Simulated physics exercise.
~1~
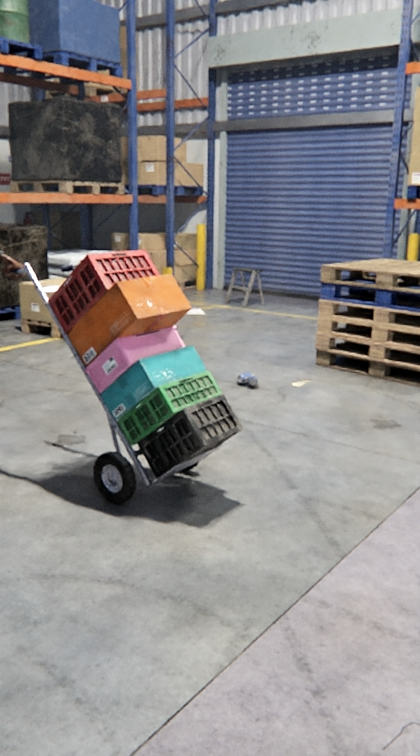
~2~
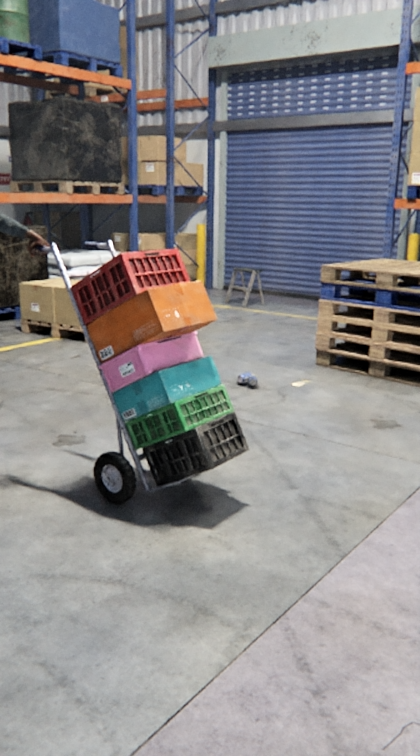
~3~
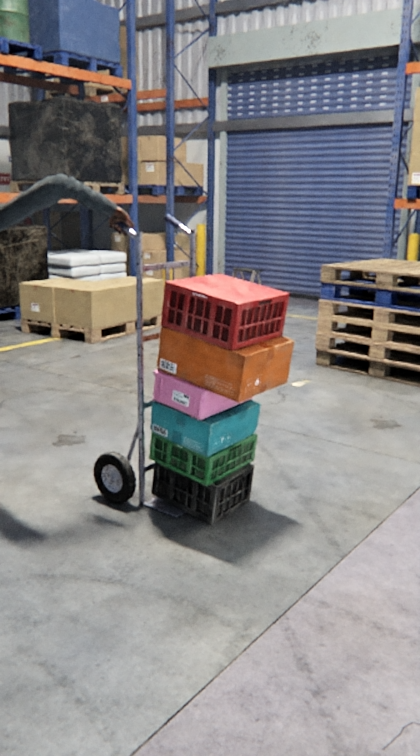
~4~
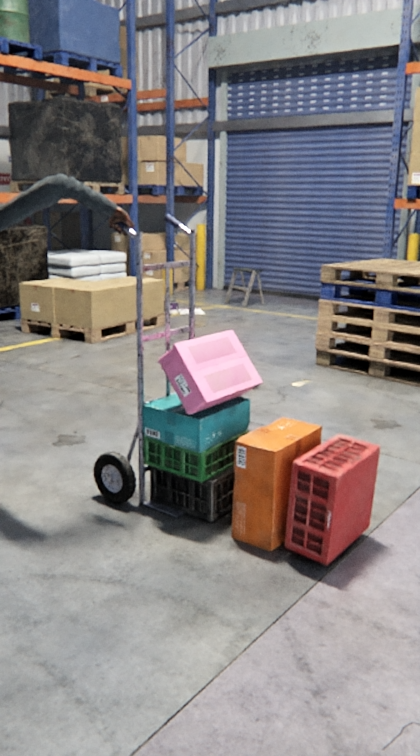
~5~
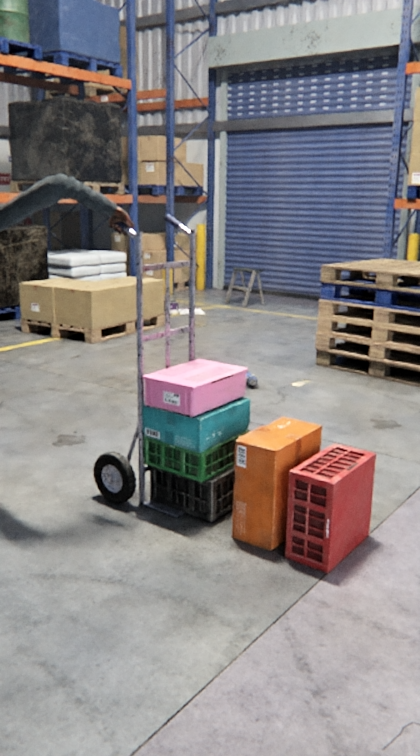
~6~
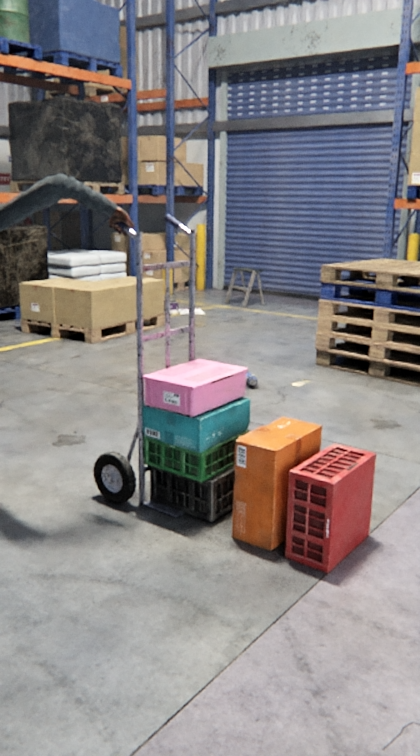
In a warehouse, a tilted hand truck stacked with colourful crates and boxes is swung upright, and the top red crate and orange box fall to the floor on the right while the pink box tips, then settles back flat on the turquoise box, where everything rests.
